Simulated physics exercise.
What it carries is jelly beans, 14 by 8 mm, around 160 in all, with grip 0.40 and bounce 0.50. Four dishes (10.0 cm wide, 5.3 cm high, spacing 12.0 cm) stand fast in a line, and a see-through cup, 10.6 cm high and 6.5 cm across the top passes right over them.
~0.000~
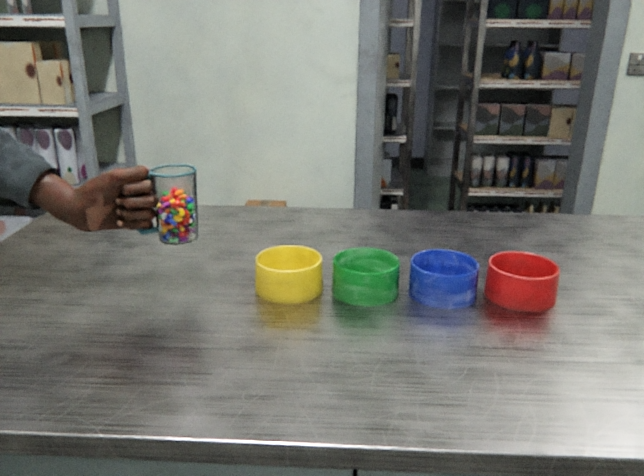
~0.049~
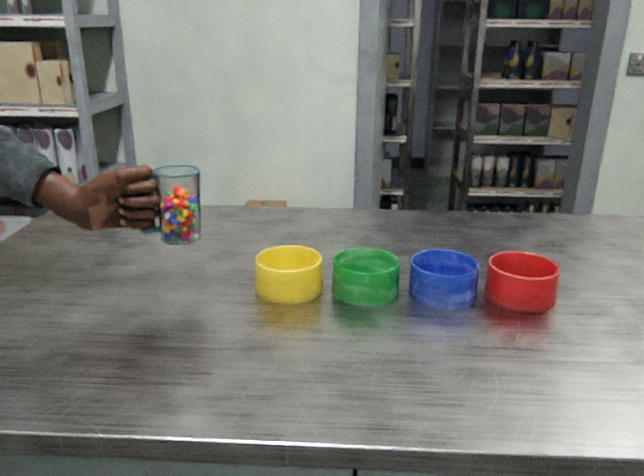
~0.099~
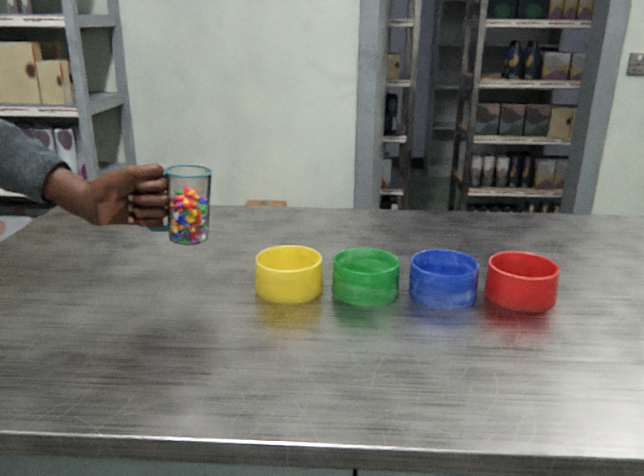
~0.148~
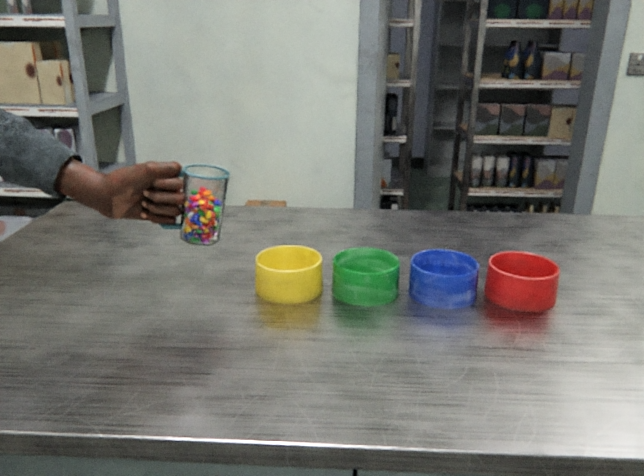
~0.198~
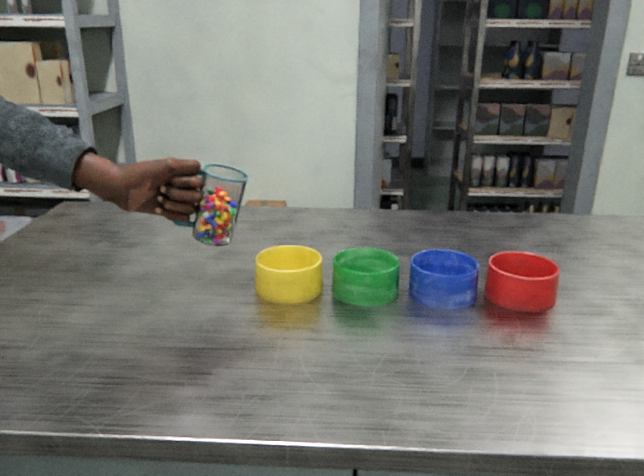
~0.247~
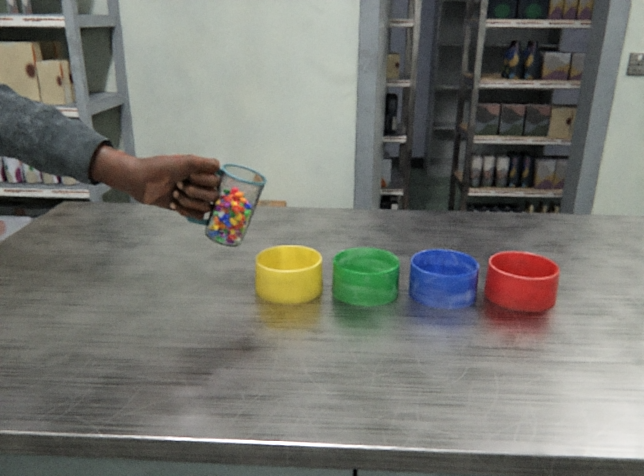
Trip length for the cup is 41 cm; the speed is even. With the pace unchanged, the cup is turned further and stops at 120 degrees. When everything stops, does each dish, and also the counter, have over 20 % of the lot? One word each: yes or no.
Red: Yes; blue: No; green: No; yellow: No; counter: Yes.
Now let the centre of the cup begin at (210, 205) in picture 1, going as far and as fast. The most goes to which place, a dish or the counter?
Most of it lands at red.
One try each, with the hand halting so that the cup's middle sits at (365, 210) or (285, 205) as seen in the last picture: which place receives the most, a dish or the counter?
The biggest share goes to counter first, then to counter.
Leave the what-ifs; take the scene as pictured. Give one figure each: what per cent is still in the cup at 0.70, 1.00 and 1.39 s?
One after the other: 100, 95, 15 in a hundred.
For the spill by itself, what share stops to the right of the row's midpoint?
100 percent.
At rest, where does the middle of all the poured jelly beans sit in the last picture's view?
Approximately (488, 289) in the last picture.
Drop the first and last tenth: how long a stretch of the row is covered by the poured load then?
About 10 cm.
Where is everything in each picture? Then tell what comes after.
In the first frame, cup at (176, 205), tilt 0 degrees, lip at (195, 171), moved 0.0 cm; middle of the pieces at (177, 216); yellow dish at (289, 258); green dish at (366, 260); blue dish at (445, 262); red dish at (524, 265).
In the second frame, cup at (179, 205), tilt 1 degrees, lip at (199, 171), moved 0.5 cm; middle of the pieces at (180, 216).
In the third frame, cup at (189, 205), tilt 4 degrees, lip at (210, 173), moved 1.9 cm; middle of the pieces at (188, 216).
In the fourth frame, cup at (203, 205), tilt 9 degrees, lip at (228, 176), moved 4.2 cm; middle of the pieces at (201, 216).
In the fifth frame, cup at (219, 206), tilt 15 degrees, lip at (247, 179), moved 6.5 cm; middle of the pieces at (215, 216).
In the sixth frame, cup at (234, 206), tilt 20 degrees, lip at (265, 182), moved 8.8 cm; middle of the pieces at (229, 216); yellow dish at (289, 258); green dish at (366, 260); blue dish at (445, 262); red dish at (524, 265). Its pace works out near 105 degrees a second; the hand travels 47 cm a second.
Then, at 0.70 s, tilt 68 degrees; cup holds 100 %.
Then, at 1.00 s, tilt 100 degrees; cup holds 95 %.
After 1.39 s, tilt 120 degrees; cup holds 15 %, red 30 %, blue 10 %.
At rest (2.8 s), red 35 %, blue 5 %, green 0 %, yellow 0 %, counter 65 %.
